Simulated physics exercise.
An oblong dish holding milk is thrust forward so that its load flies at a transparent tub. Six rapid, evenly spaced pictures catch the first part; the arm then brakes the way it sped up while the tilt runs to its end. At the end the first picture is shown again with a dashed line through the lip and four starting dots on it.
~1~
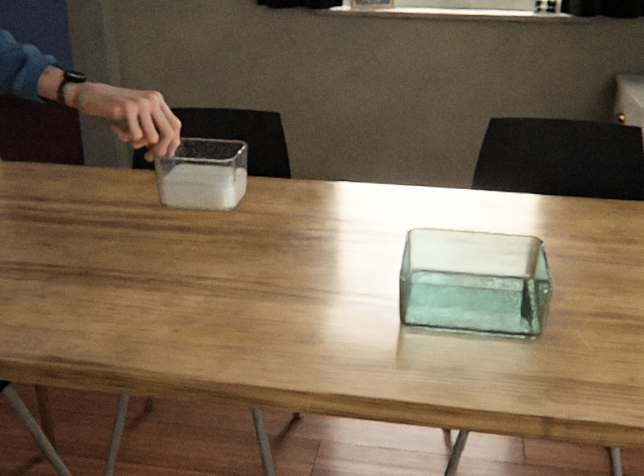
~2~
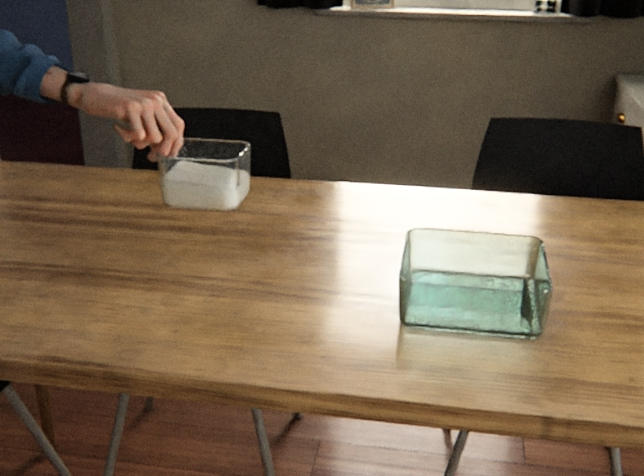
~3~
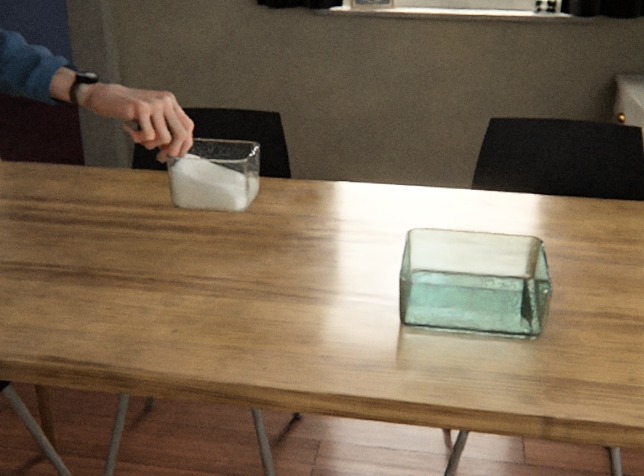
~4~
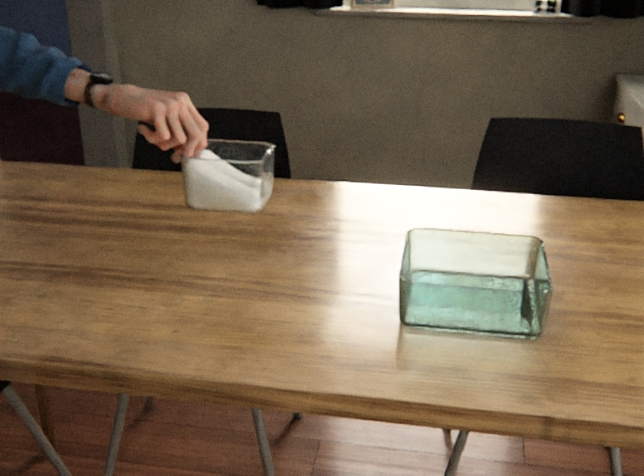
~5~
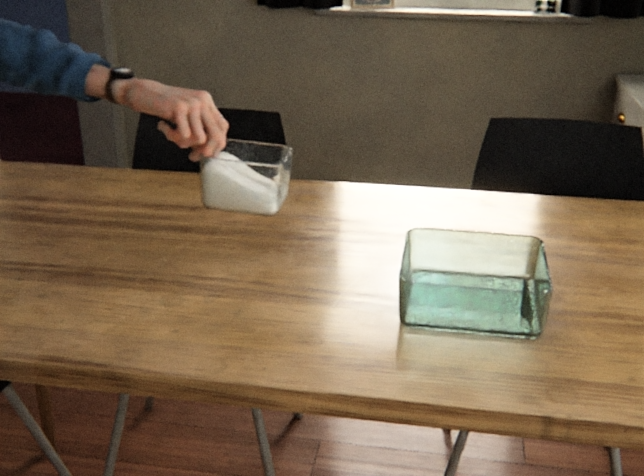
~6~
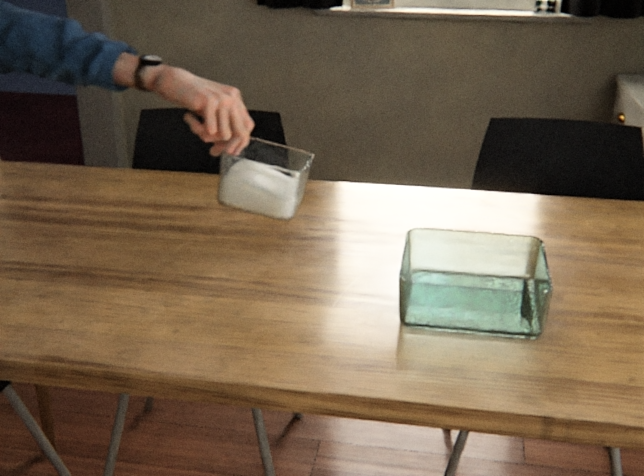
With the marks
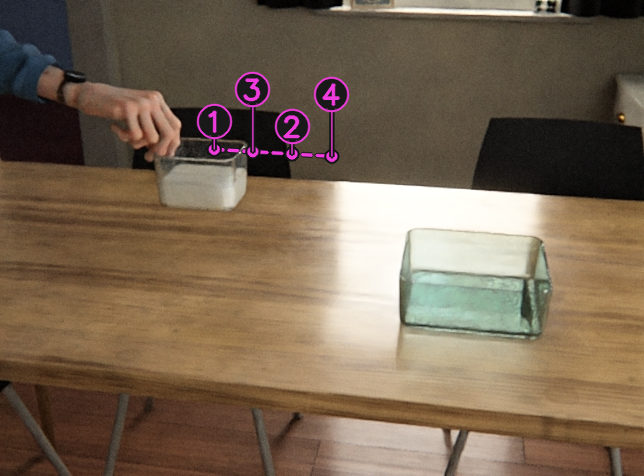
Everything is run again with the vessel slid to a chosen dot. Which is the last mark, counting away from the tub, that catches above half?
The limit is 2.
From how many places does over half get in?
Two.
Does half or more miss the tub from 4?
No, that is safe.
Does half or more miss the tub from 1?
Yes.
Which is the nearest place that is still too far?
3 it is.
On the marked copy, 1 at (214, 149); 2 at (292, 154); 3 at (252, 151); 4 at (331, 156).
With 1, about 0 % lands in the tub, 99 % falls short.
With 2, about 65 % lands in the tub, 28 % falls short and 7 % goes beside or beyond.
With 3, about 32 % lands in the tub, 63 % falls short and 4 % goes beside or beyond.
With 4, about 93 % lands in the tub, 2 % falls short and 4 % goes beside or beyond.
